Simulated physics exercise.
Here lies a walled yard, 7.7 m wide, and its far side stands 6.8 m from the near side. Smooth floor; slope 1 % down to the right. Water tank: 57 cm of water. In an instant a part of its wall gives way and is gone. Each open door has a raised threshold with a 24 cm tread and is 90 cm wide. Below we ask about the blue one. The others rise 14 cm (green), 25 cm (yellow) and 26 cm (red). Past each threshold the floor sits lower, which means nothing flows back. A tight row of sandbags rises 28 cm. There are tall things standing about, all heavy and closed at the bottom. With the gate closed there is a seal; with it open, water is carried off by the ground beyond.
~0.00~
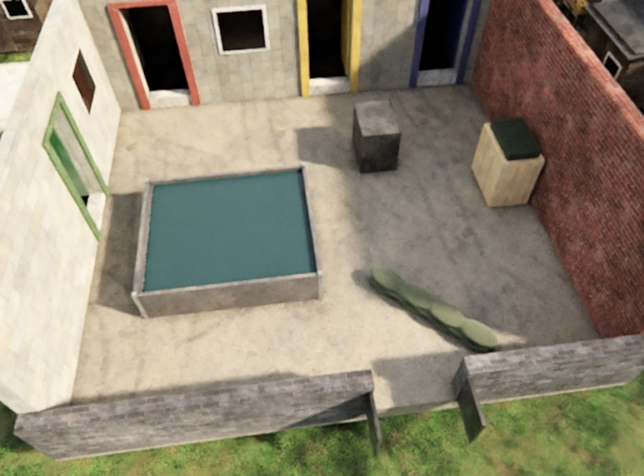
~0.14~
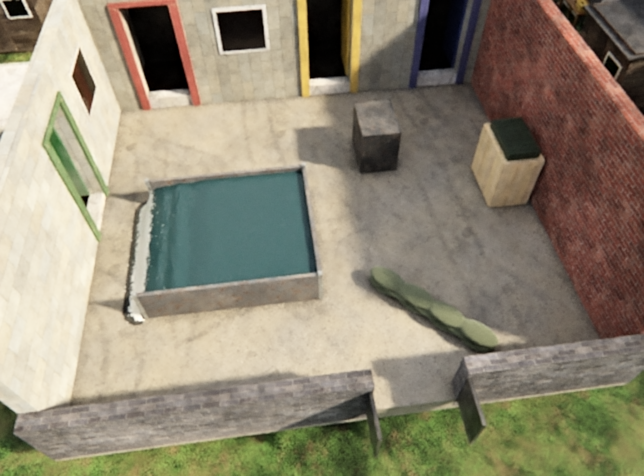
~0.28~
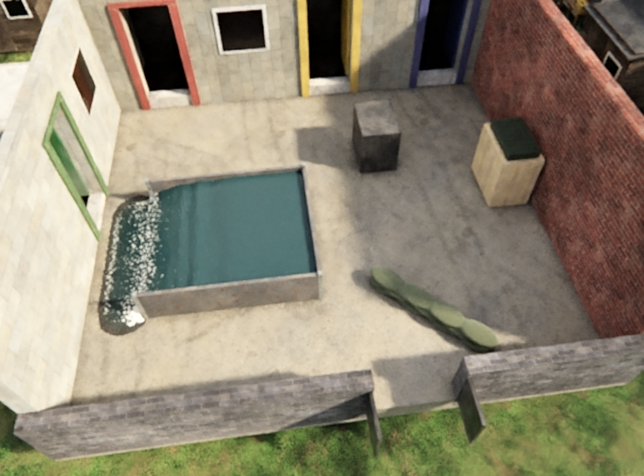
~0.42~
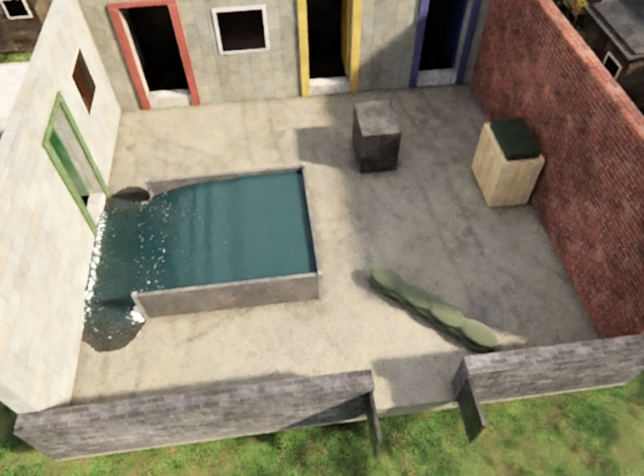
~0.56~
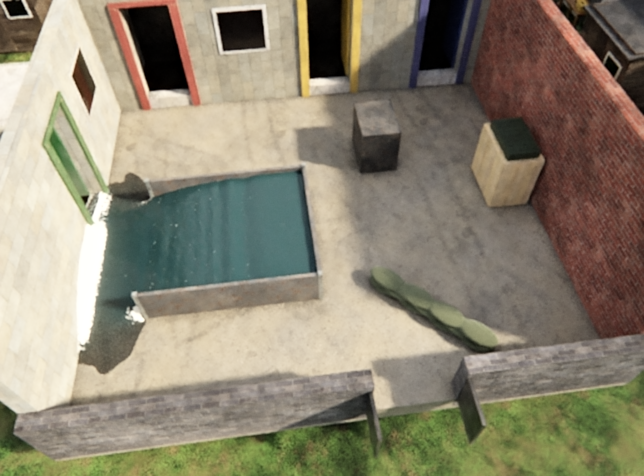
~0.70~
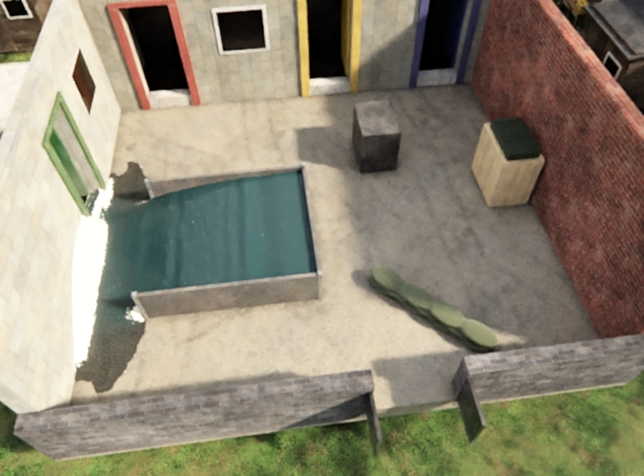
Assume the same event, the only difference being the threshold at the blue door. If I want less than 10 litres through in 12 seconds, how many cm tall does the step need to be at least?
You would need about 7 cm.
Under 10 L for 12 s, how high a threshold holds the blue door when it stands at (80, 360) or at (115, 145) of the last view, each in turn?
21 and 8.0 cm.
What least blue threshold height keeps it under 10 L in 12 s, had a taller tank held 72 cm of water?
Around 10.5 cm high.
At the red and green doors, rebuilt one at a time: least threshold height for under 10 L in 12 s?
Roughly 20 cm for the red door and roughly 35 cm for the green door.
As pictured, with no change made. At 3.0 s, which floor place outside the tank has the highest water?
(69, 418).
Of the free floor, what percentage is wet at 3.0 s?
I'd say near 30 percent.
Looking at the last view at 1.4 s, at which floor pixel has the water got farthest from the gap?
At about (118, 131).
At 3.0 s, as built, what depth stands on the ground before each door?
In cm: Blue 0, green 28, yellow 0, red 23.
After 1.4 s water covers 10 % of the floor, deepest (43 cm) near (106, 266); it has not reached the blue door.
After 3.0 s water covers 30 % of the floor, deepest (36 cm) near (69, 418); it has not reached the blue door.
After 12.0 s water covers 95 % of the floor, deepest (14 cm) near (604, 363); 12 cm at the blue door, 0 litres in over its 24 cm threshold.
At the blue door as built, the water arrived by 4.9 s and peaked near 12 cm at 12.0 s.
With a threshold of 6 cm, 21 litres would have come in within the 12 s; with 8.5 cm, 3 litres. So under 10 litres takes about 7 cm.
